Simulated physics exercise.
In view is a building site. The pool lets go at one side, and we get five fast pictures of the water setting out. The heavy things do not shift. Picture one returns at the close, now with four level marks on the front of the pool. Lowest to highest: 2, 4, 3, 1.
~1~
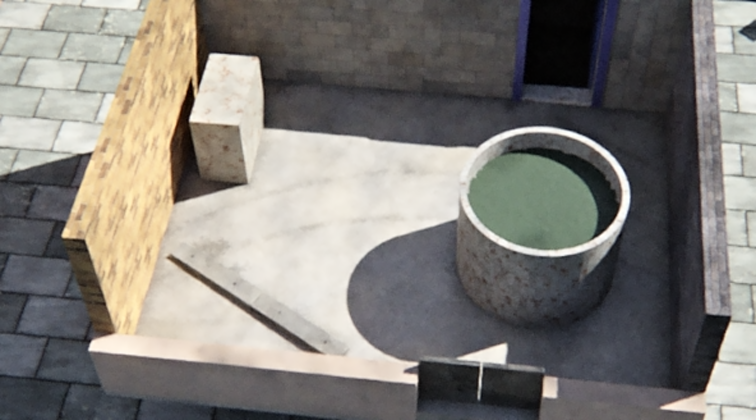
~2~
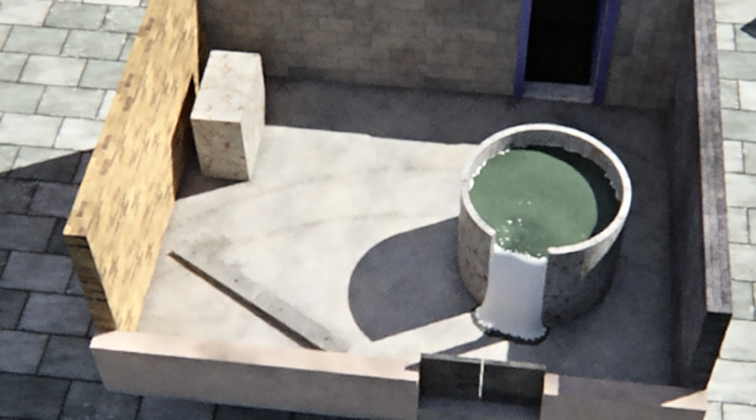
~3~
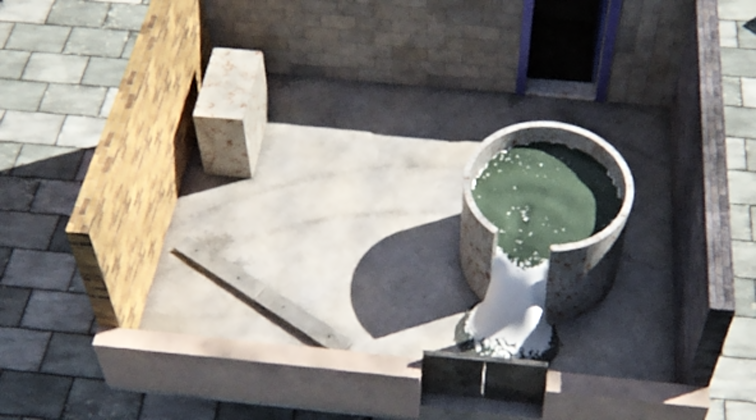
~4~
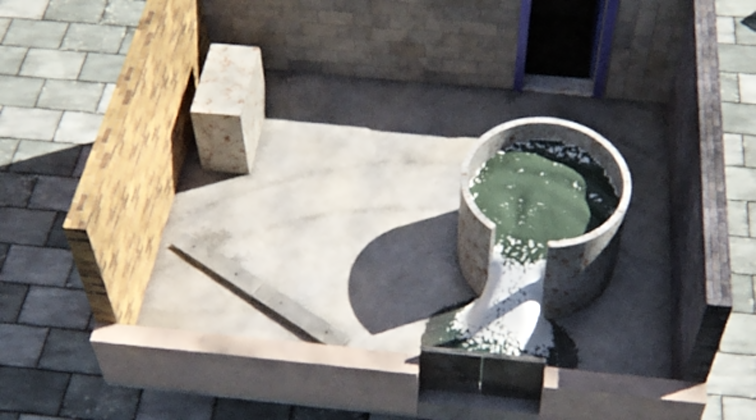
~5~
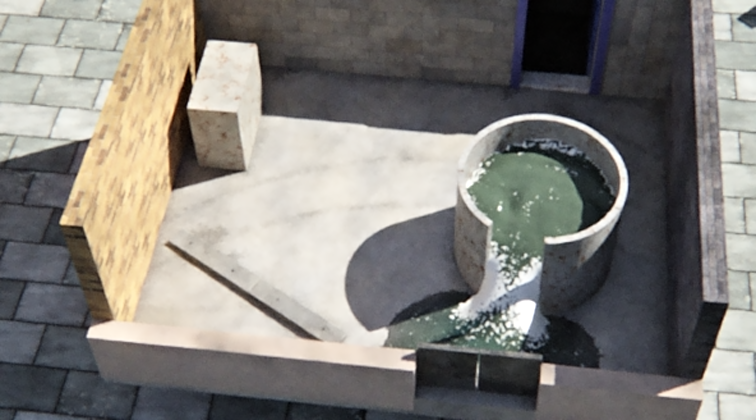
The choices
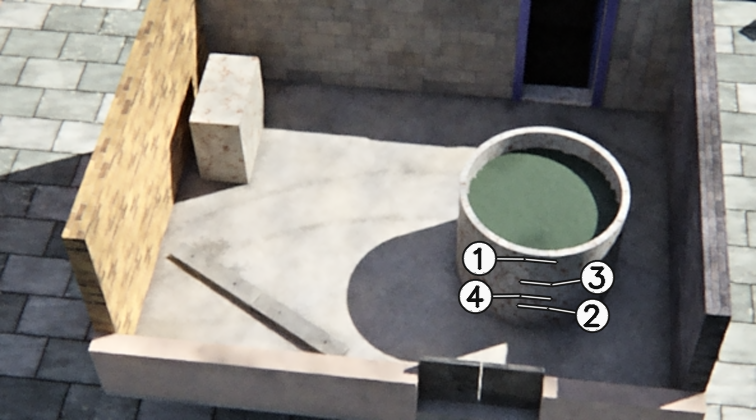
Green water rests in a round stone pool inside a walled building site, then pours through a gap in the pool's front side, foaming as it reaches the ground by the shut gate and spreads left along the low front wall.
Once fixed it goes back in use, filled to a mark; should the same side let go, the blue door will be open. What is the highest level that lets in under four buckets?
Take 3.
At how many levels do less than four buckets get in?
Three of them.
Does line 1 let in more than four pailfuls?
Yes, that goes wrong.
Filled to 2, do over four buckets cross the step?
No.
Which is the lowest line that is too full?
That is line 1.
On the marked copy, 1 at (539, 260); 2 at (533, 306); 3 at (536, 283); 4 at (534, 297); from the bottom up 2, 4, 3, 1.
For line 1, about 14 bucketfuls get in.
For line 2, nothing gets over.
For line 3, a bucket or two gets in.
For line 4, nothing gets over.
